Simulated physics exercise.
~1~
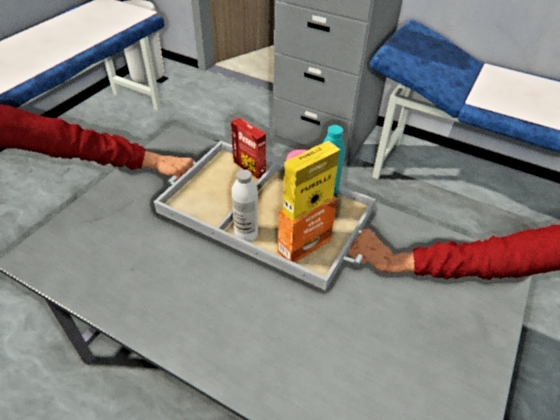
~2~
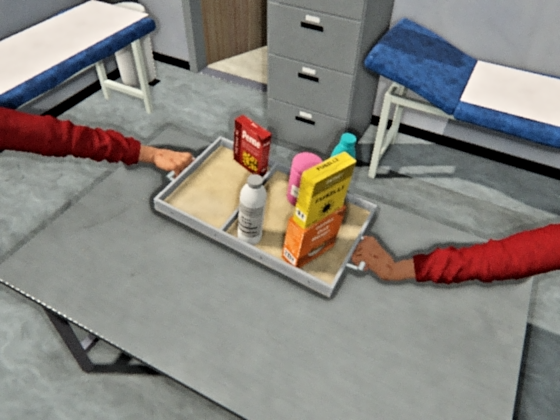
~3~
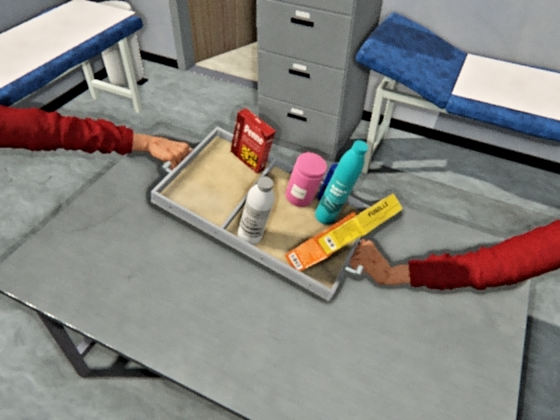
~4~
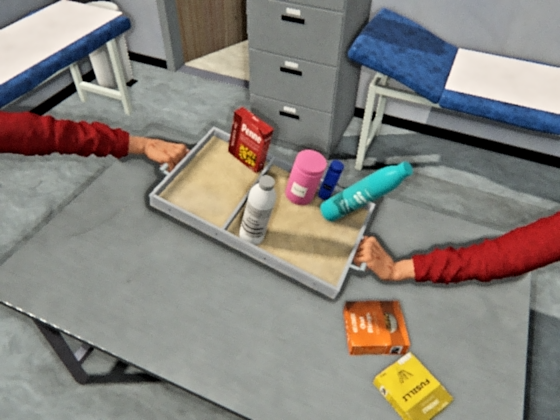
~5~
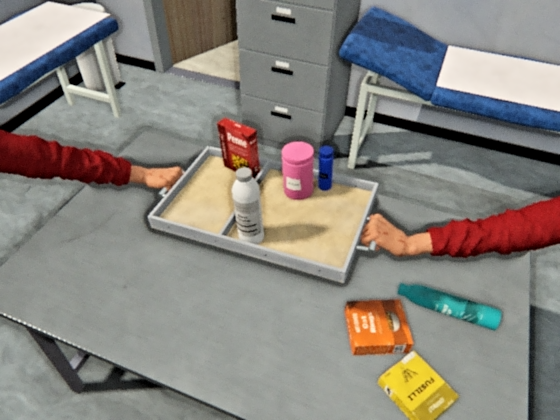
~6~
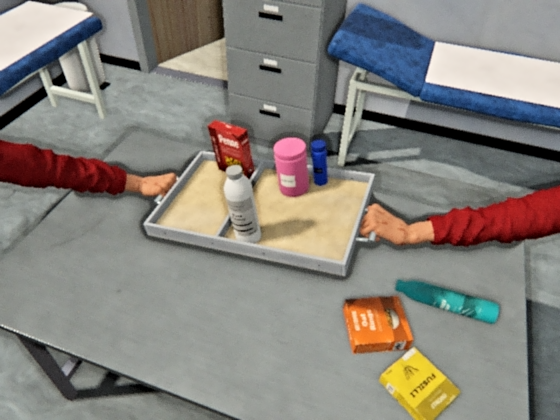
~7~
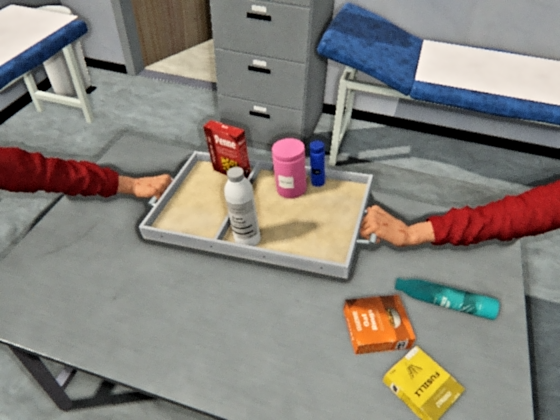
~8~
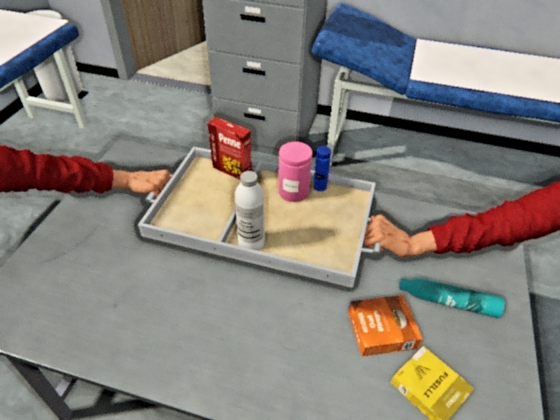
Two hands in red sleeves tipped a tray of containers down to the right, and the orange and yellow boxes fell onto the table, followed by the turquoise bottle, before the tray levelled with the red, white, pink and blue items still on it.
